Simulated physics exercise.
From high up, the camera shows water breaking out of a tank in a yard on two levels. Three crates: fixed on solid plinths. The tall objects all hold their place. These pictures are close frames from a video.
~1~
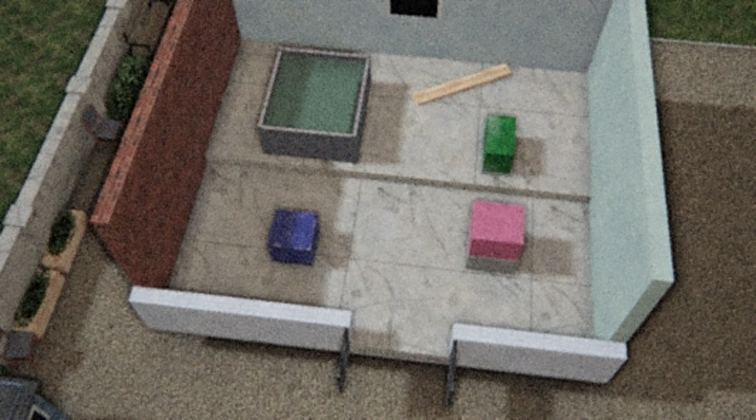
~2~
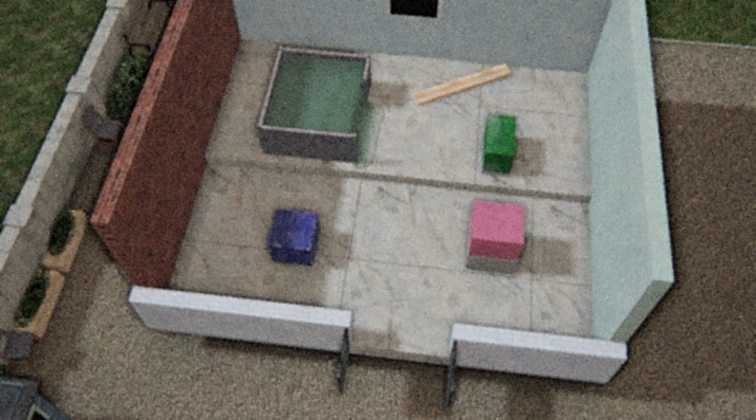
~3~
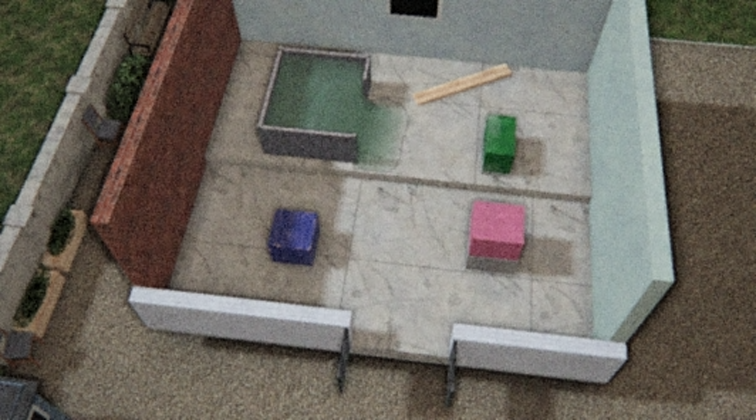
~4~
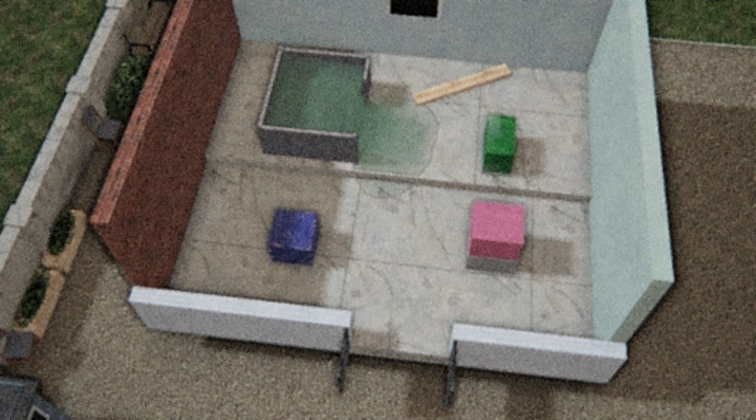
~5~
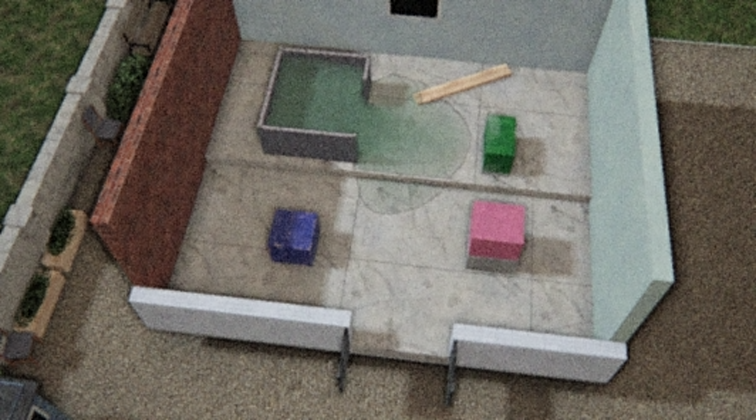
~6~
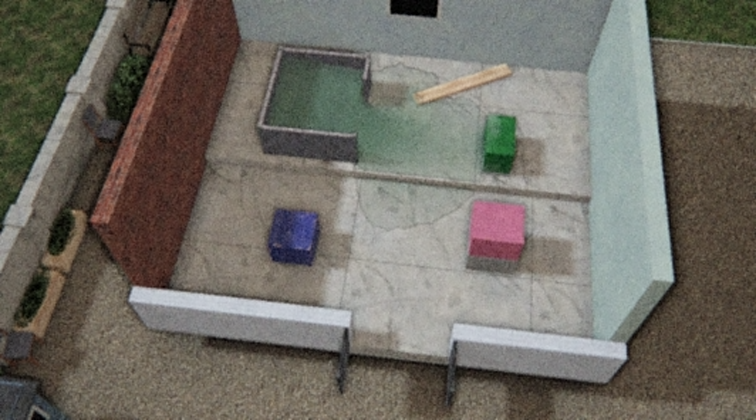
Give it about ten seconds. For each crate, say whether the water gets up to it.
The green crate is going to get water on it; the pink crate is going to stay free of water; the blue crate is going to get water on it.
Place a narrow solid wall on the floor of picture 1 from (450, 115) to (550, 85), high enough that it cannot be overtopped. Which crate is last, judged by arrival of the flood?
That would be the one in blue.
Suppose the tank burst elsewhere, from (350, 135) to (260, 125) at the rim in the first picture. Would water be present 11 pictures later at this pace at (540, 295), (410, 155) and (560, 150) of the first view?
Those three places would be still unsoaked, still unsoaked and still unsoaked, in that order.
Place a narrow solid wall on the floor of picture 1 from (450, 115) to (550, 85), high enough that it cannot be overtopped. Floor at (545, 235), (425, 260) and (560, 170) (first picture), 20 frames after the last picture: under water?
As listed: Flooded, awash, wet.
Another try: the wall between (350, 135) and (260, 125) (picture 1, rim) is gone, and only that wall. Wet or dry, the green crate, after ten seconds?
I'd say the green crate is untouched.
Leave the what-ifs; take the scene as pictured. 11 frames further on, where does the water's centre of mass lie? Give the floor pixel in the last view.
About (415, 146).
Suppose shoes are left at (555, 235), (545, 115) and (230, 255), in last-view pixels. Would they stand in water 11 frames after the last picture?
Taking the three spots one by one, I'd call them drenched, drenched and clear.
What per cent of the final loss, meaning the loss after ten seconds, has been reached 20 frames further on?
Something close to 15 percent by that point.
A moment on, water covers 30 % of the floor; the green crate water round its plinth, the pink crate water round its plinth, the blue crate not reached.
Next, water covers 40 % of the floor; the green crate water round its plinth, the pink crate water round its plinth, the blue crate not reached.
Then, water covers 50 % of the floor; the green crate water round its plinth, the pink crate water round its plinth, the blue crate not reached.
Later, water covers 65 % of the floor; the green crate water round its plinth, the pink crate water round its plinth, the blue crate not reached.
In the end, water covers 85 % of the floor; the green crate was topped, the pink crate stayed above the water, the blue crate was topped.
